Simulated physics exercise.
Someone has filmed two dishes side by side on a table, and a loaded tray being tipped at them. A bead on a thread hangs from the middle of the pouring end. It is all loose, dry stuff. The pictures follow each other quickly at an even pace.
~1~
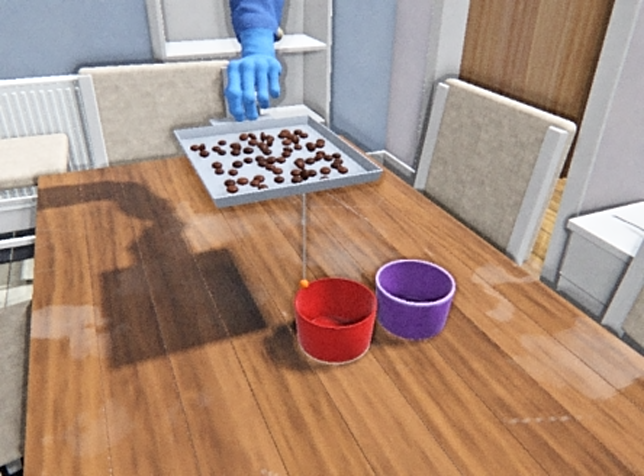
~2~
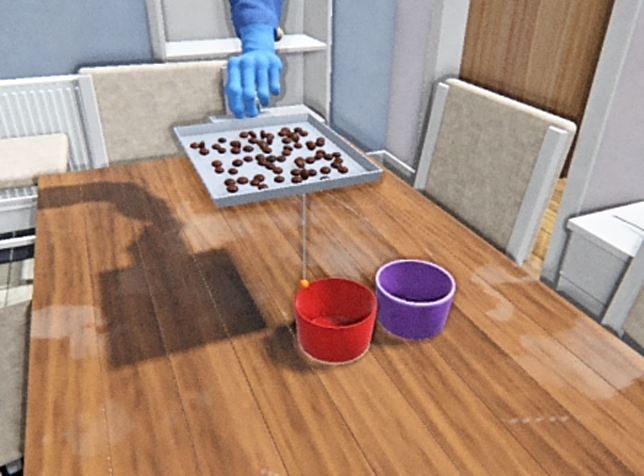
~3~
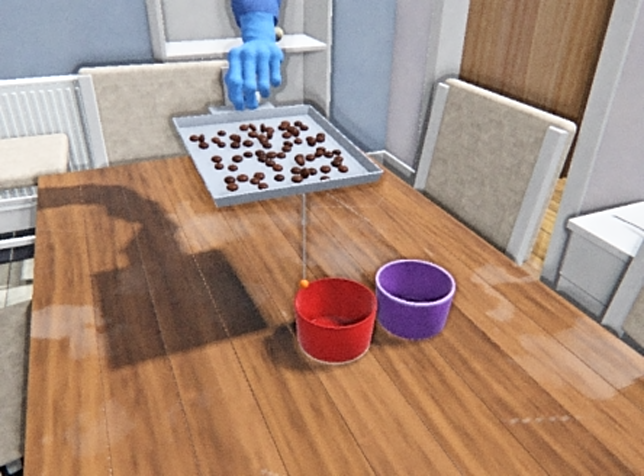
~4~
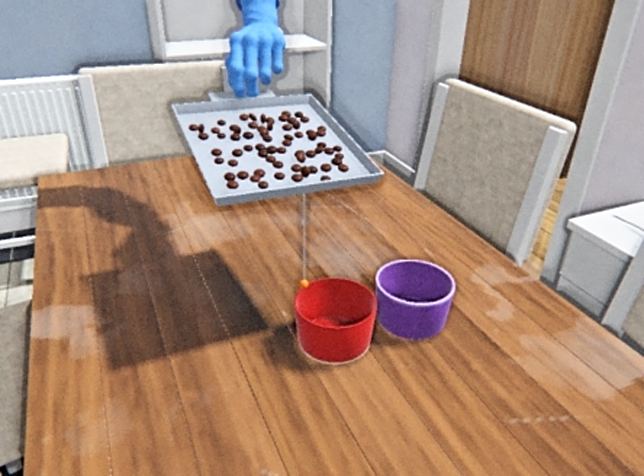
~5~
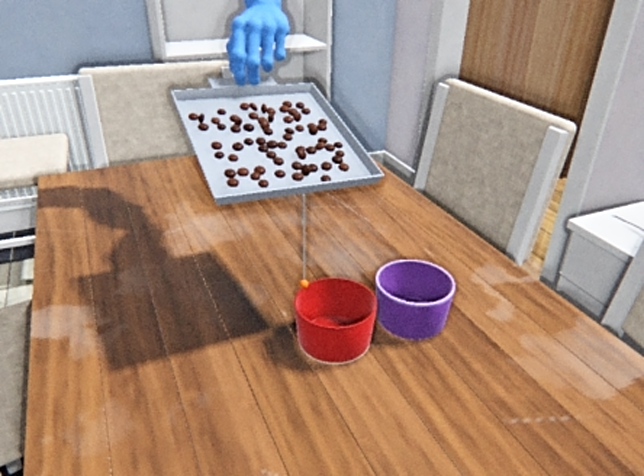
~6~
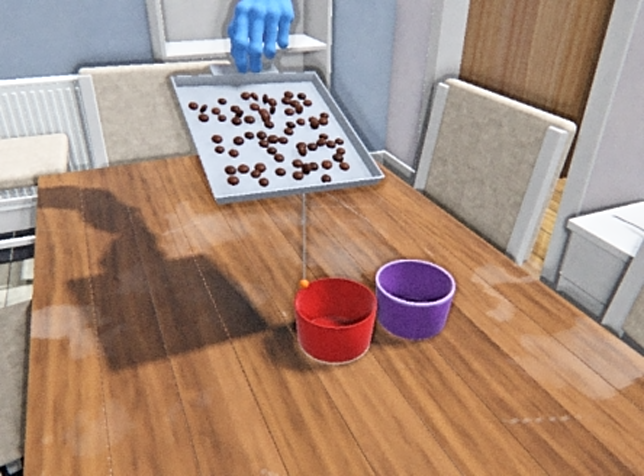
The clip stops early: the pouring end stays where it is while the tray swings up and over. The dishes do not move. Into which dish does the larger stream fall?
The left-hand dish gets more.
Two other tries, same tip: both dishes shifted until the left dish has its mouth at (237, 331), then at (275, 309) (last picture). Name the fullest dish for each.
First the right one, then the dish on the right.
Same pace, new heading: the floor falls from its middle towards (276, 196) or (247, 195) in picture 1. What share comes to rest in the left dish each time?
About 20 and 0 per cent.
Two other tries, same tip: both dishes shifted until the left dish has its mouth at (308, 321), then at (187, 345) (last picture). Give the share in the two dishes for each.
First some 80, then 30 per cent.
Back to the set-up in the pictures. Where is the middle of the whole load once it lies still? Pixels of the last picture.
Near (341, 343).
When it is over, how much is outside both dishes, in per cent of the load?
It comes to 40 per cent or so.
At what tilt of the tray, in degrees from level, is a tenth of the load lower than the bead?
At some 90 degrees.
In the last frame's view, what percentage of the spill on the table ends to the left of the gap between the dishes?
It comes to 70 per cent or so.
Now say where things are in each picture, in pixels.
The first frame shows corners of the pouring end at (217, 196) and (378, 169), level; middle of the load at (271, 160), flat chocolate drops; left dish at (353, 342); right dish at (434, 318); bead on its thread at (304, 284).
The second frame shows corners of the pouring end at (217, 196) and (378, 170), level; middle of the load at (271, 159).
The third frame shows corners of the pouring end at (217, 195) and (379, 170), tipped barely, lowest at the right corner; middle of the load at (271, 155).
The fourth frame shows corners of the pouring end at (218, 195) and (379, 172), tipped a little, lowest at the right corner; middle of the load at (271, 150).
The fifth frame shows corners of the pouring end at (218, 194) and (380, 173), tipped a little, lowest at the right corner; middle of the load at (272, 145).
The sixth frame shows corners of the pouring end at (219, 194) and (380, 175), tipped clearly, lowest at the right corner; middle of the load at (273, 139); left dish at (353, 342); right dish at (434, 318).
Soon after the last picture, tray tipped steeply; nearly all on the tray; a stray few in the air.
A little later, tray tipped right over; about two thirds on the tray; a small part in the left dish; a stray few in the right dish; a stray few outside both; about a quarter in the air.
Later still, tray tipped past a quarter turn; about half in the left dish; a small part in the right dish; about a third outside both; a stray few in the air.
At rest, tray tipped past a quarter turn; about half in the left dish; a small part in the right dish; about a third outside both.
